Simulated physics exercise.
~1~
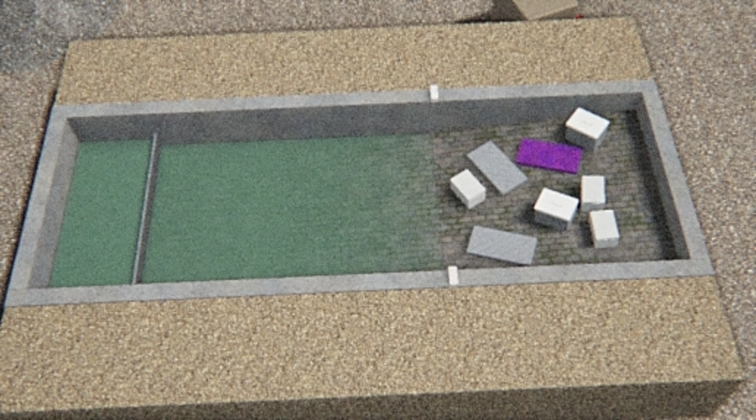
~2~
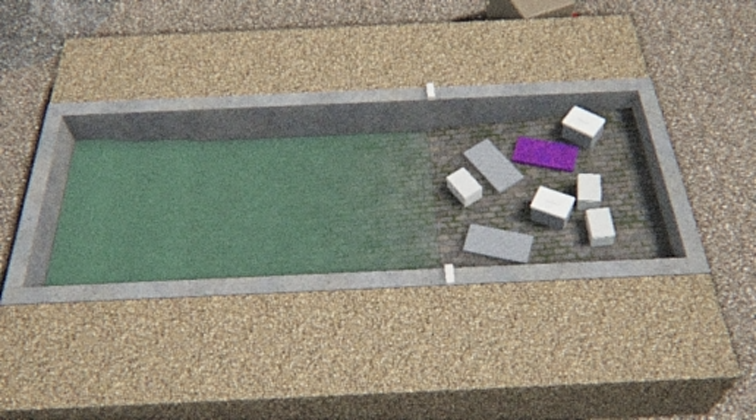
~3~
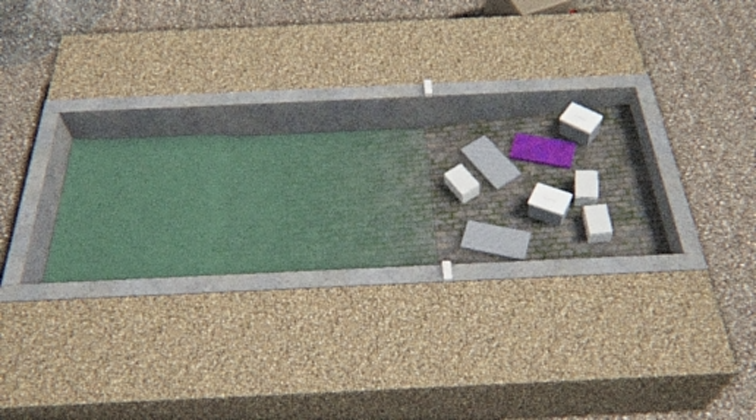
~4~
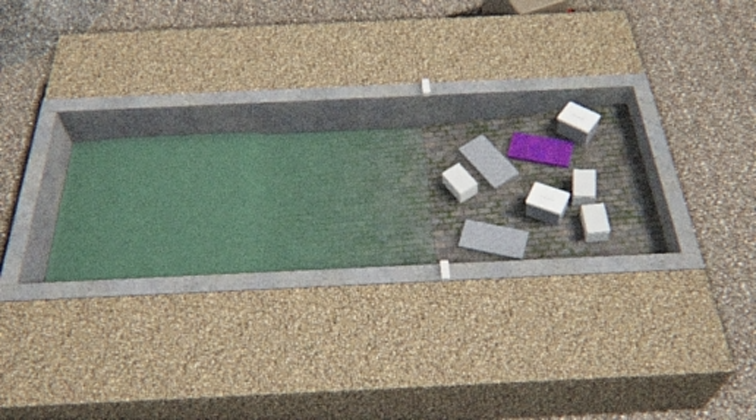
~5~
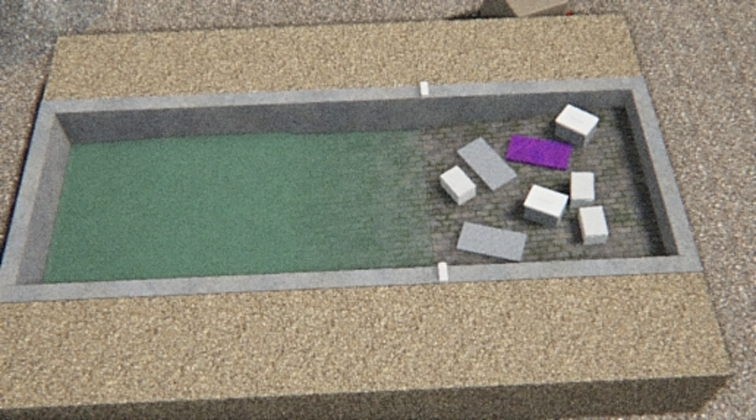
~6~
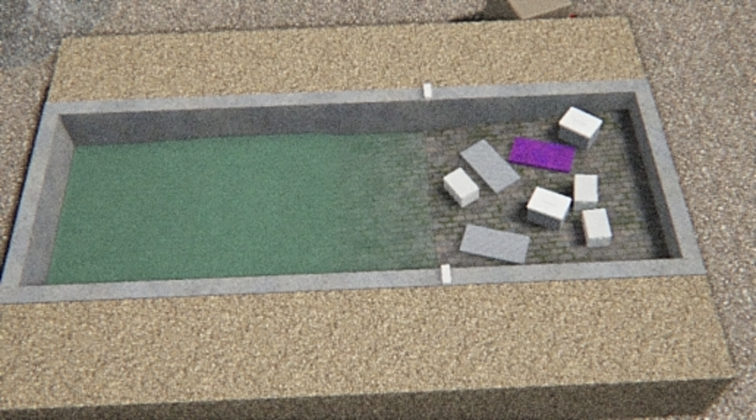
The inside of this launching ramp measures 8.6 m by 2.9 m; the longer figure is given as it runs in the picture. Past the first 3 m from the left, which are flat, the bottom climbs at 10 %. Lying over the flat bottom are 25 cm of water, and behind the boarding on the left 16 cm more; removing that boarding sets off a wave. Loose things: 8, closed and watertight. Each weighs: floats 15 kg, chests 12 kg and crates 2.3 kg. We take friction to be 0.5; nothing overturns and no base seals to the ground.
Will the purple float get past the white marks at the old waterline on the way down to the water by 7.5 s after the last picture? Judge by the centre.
My guess is it does not go as far as the line.
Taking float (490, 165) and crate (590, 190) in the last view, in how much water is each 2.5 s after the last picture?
Some 5 cm at the first, some 0 cm at the second.
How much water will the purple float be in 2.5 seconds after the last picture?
Around 1 cm.
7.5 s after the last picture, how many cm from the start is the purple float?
Distance: Near 0 cm.
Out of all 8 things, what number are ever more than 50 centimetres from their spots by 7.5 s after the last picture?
I count 3 of them.
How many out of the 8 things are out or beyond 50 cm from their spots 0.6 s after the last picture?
I count 0.
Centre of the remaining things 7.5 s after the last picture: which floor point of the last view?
Mean position approx. (496, 200).
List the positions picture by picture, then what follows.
In the first frame, the purple float at (550, 155) rests on the ground; water covers 15.6 m2; 0 of 8 have shifted.
In the second frame, the purple float at (546, 153) rests on the ground; water covers 15.6 m2; 0 of 8 have shifted.
In the third frame, the purple float at (543, 150) rests on the ground; water covers 15.6 m2; 0 of 8 have shifted.
In the fourth frame, the purple float at (541, 149) rests on the ground; water covers 15.6 m2; 0 of 8 have shifted.
In the fifth frame, the purple float at (539, 151) rests on the ground; water covers 15.6 m2; 0 of 8 have shifted.
In the sixth frame, the purple float at (543, 154), on the bottom; water covers 15.6 m2; 0 of 8 have shifted.
Then, 0.6 s after the last picture the purple float is near (543, 154), 0.0 m from its start, aground; 0 of 8 are over the mark; 0 afloat.
Then, 2.5 s after the last picture the purple float is near (543, 154), 0.0 m from its start, aground; 0 of 8 are over the mark; 1 afloat.
Then, 4.8 s after the last picture the purple float is near (543, 154), 0.0 m from its start, aground; 2 of 8 are over the mark; 1 afloat.
Then, 7.5 s after the last picture the purple float is near (543, 154), 0.0 m from its start, aground; 3 of 8 are over the mark; 2 afloat.
